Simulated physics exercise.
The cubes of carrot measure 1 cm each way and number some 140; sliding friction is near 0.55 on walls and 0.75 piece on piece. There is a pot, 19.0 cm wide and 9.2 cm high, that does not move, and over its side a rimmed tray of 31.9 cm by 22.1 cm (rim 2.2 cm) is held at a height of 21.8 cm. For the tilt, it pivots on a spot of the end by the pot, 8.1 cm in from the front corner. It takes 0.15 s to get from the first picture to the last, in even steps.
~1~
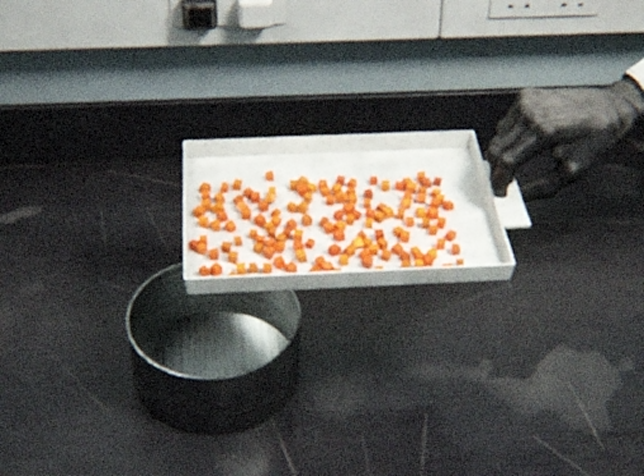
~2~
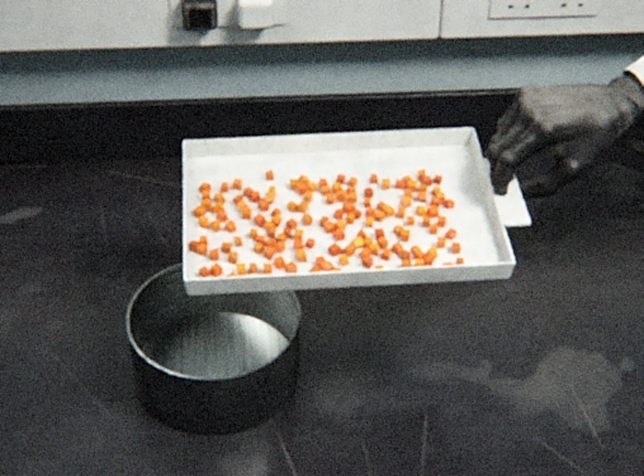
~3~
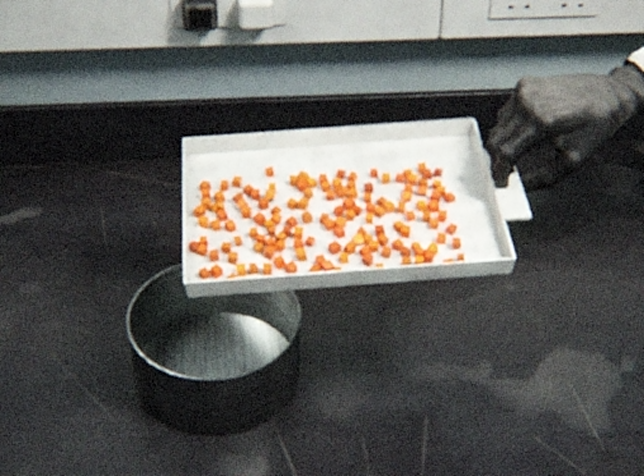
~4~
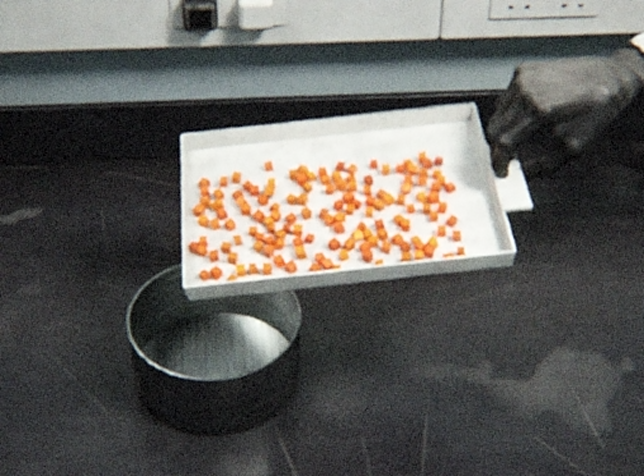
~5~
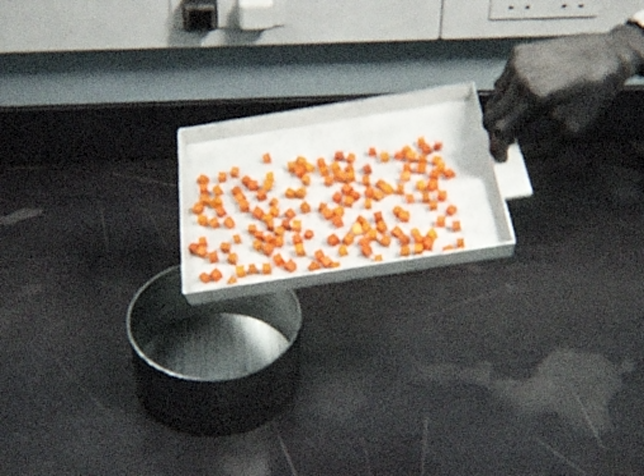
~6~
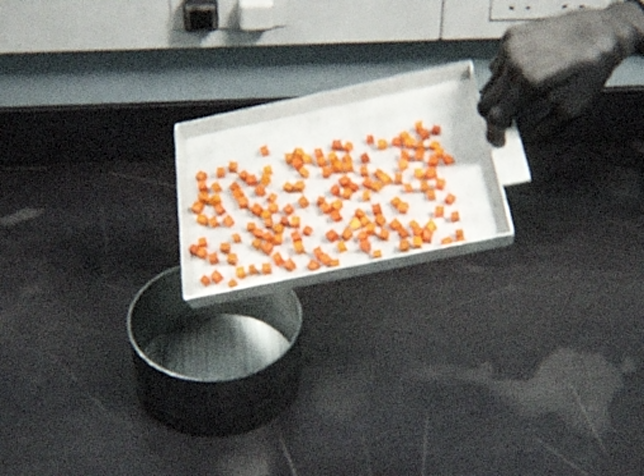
A gloved or dark-looking hand gripping a white rimmed tray of small orange cubes gradually raises its right end, tilting the tray down toward the left above a round metal pot, while the cubes stay spread across it.
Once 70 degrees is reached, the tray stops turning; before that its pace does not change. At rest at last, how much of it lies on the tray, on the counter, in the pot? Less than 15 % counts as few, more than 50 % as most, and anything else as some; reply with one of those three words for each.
Here it is: Left on the tray: Some, counter: Most, pot: Few.
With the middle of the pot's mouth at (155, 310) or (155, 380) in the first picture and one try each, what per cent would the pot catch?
First try around 0 %, second around 60 %.
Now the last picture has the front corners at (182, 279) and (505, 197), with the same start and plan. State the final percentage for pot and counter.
Pot 5 % / counter 65 %.
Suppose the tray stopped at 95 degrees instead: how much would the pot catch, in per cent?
15 %.
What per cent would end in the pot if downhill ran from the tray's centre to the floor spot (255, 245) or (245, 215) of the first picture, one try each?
About 5 per cent on the first try and 5 per cent on the second.
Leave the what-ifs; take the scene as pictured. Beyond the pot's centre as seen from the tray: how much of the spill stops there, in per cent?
About 90 percent of the spill.
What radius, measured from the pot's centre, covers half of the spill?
I'd say around 22 centimetres.
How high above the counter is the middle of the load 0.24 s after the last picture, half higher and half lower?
Some 30 cm.
Then, 0.14 s after the last picture, tilt 46 degrees; the tray holds 100 %, the pot 0 %.
Then, 0.24 s after the last picture, tilt 65 degrees; the tray holds 100 %, the pot 0 %.
Then, 0.47 s after the last picture, tilt 70 degrees; the tray holds 40 %, the pot 0 %.
In the end, tray 25 %, counter 75 %, pot 0 %.
